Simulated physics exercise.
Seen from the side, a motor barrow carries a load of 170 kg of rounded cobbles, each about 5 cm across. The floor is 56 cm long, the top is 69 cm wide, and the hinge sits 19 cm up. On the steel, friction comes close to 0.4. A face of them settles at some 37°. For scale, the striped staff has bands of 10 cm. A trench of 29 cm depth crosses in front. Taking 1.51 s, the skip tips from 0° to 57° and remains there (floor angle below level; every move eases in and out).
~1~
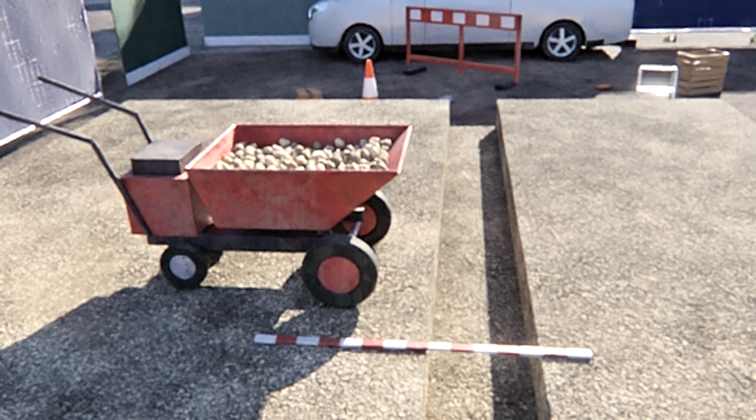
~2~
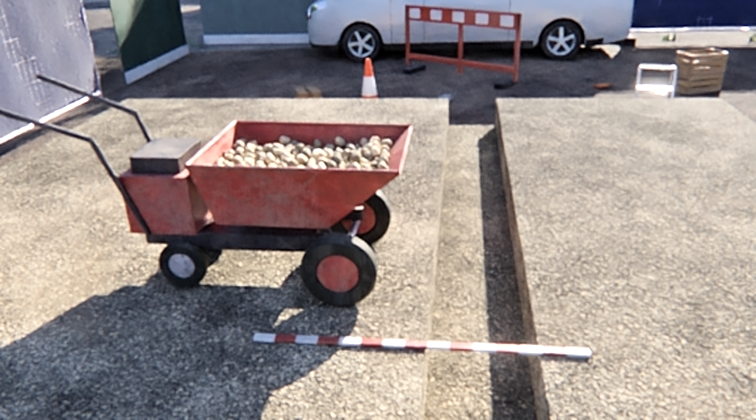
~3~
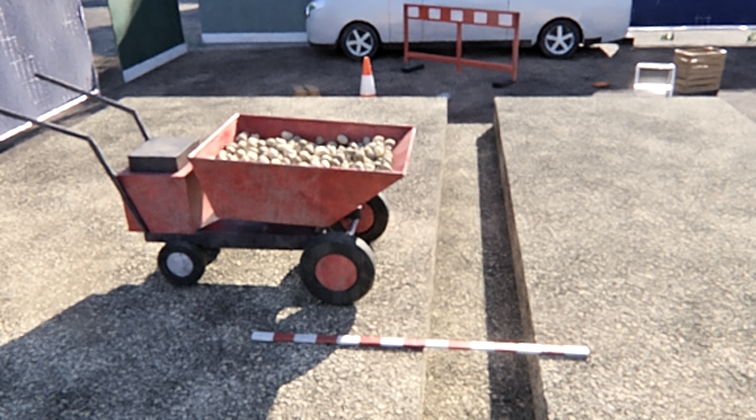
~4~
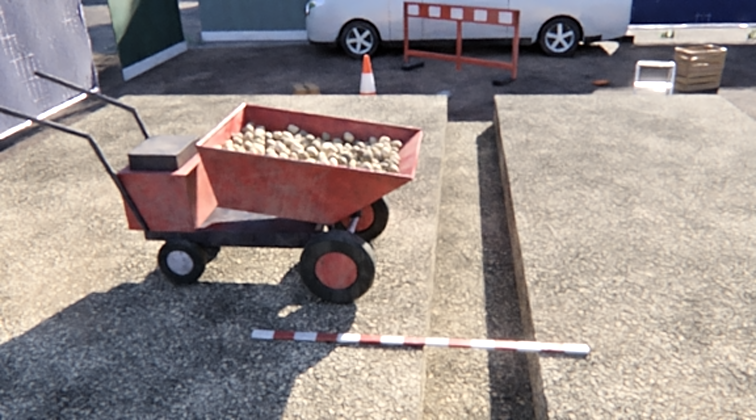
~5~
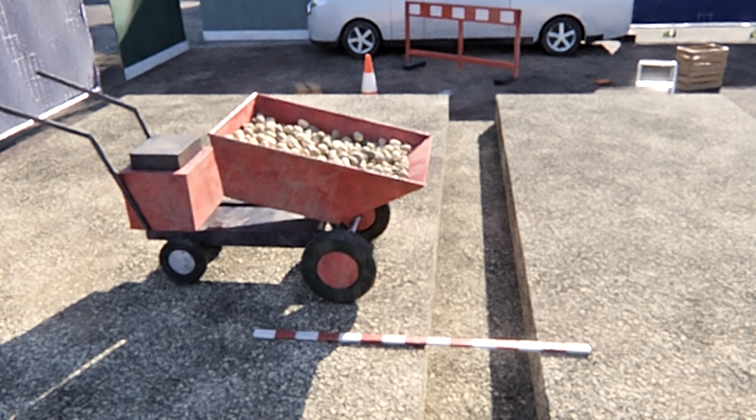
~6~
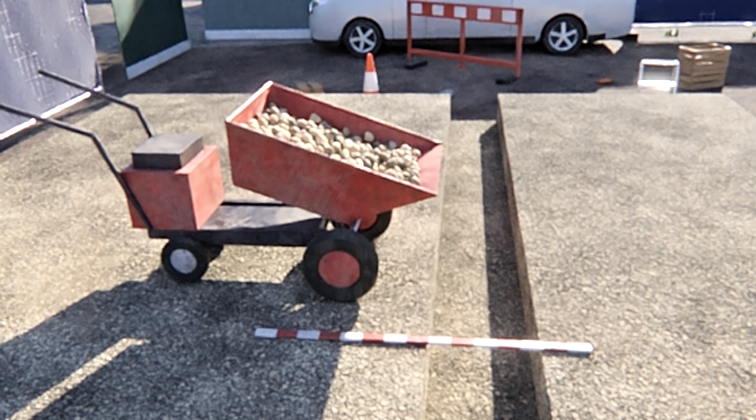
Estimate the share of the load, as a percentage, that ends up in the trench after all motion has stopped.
Roughly 92 per cent of the load ends up there.
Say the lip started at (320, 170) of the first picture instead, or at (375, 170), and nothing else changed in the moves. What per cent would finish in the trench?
The first gives about 80 percent and the second about 100 percent.
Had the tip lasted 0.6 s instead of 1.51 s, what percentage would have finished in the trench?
75 per cent.
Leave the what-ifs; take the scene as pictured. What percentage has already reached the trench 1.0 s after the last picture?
By then, around 15 percent.
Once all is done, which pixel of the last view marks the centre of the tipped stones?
Centre estimate: Around (494, 302).
Then, 0.5 s after the last picture the floor is at 48°, 100 % in the skip; the foremost stones are at (447, 216).
Then, 1.0 s after the last picture the floor is at 57°, 84 % in the skip, 16 % in the trench; the foremost stones are at (522, 287).
Then, 1.4 s after the last picture the floor is at 57°, 47 % in the skip, 45 % in the trench, 7 % past the trench; the foremost stones are at (577, 266).
Then, 3.3 s after the last picture the floor is at 57°, 0 % in the skip, 92 % in the trench, 8 % past the trench; the foremost stones are at (619, 264).
